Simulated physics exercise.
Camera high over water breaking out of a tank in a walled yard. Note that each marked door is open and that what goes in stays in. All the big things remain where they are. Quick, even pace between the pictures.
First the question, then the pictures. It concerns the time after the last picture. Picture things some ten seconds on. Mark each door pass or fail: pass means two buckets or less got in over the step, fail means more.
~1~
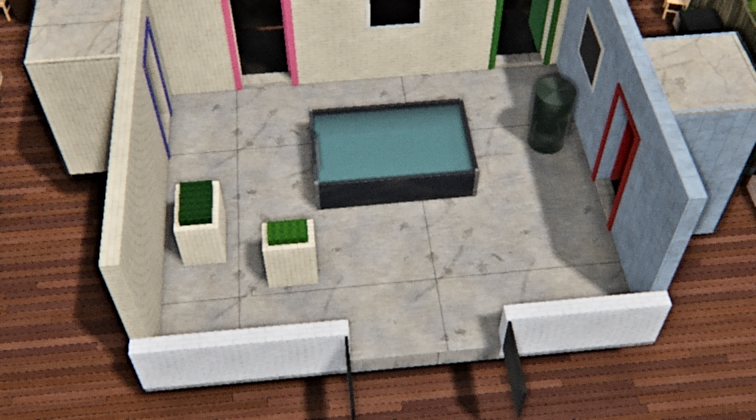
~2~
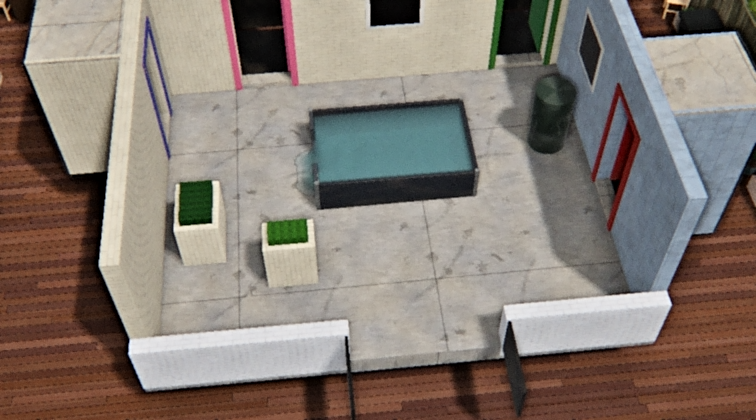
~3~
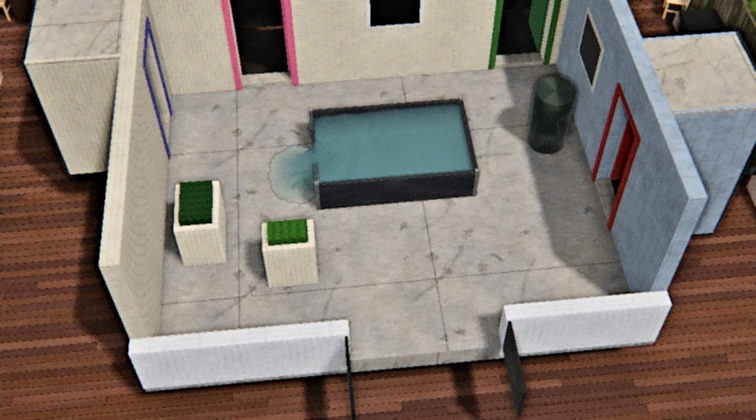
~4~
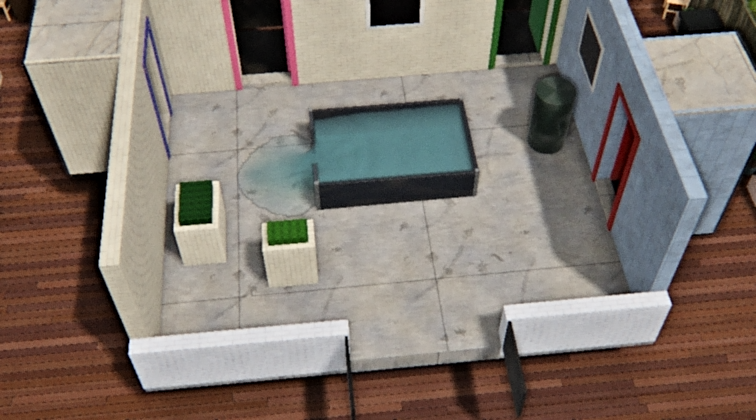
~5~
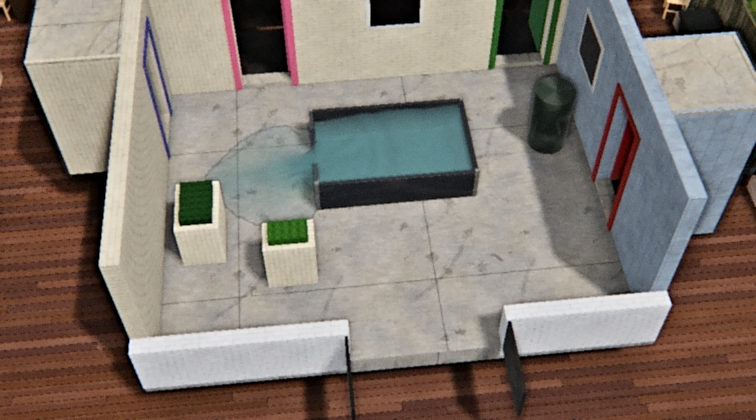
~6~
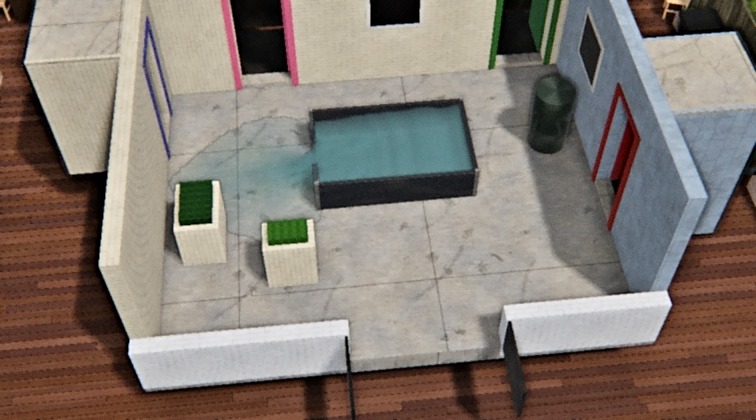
Pink door - pass, red door - pass, green door - pass, blue door - fail.
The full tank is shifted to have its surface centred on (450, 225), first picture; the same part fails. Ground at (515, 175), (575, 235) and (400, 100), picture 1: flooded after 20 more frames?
In order: Untouched, untouched, untouched.
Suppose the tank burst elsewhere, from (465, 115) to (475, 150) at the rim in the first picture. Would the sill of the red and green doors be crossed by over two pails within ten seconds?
Result - red: Above the limit; green: Above the limit.
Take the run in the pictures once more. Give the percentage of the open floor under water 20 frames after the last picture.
My estimate is near 35 per cent.
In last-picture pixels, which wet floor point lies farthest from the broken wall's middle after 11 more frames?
Near (161, 342).
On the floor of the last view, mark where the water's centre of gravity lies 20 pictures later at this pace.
I'd mark it close to (310, 177).
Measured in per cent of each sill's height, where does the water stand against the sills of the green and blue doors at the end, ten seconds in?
Depth ratios, approx.: 80 and 110 percent.
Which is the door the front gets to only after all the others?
Answer - the red one.
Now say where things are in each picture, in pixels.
Still water in the tank at (392, 143), in the first picture.
Water pours out at (317, 164) and has run to (310, 192), in the second picture.
The front is at (277, 189), out from the gap at (317, 165), in the third picture.
Water pours out at (317, 165) and has run to (244, 184), in the fourth picture.
Water pours out at (317, 164) and has run to a hidden place, in the fifth picture.
The front is at a hidden place, out from the gap at (317, 163), in the sixth picture.
A moment on, water covers 20 % of the floor; the pink door not reached, the red door not reached, the green door not reached, the blue door wet at the sill, nothing in.
Next, water covers 25 % of the floor; the pink door wet at the sill, nothing in, the red door not reached, the green door not reached, the blue door under two buckets in.
Then, water covers 35 % of the floor; the pink door wet at the sill, nothing in, the red door not reached, the green door not reached, the blue door over two buckets in.
Later, water covers 60 % of the floor; the pink door wet at the sill, nothing in, the red door not reached, the green door not reached, the blue door far over two buckets in.
In the end, water covers 90 % of the floor; the pink door wet at the sill, nothing in, the red door wet at the sill, nothing in, the green door wet at the sill, nothing in, the blue door far over two buckets in.
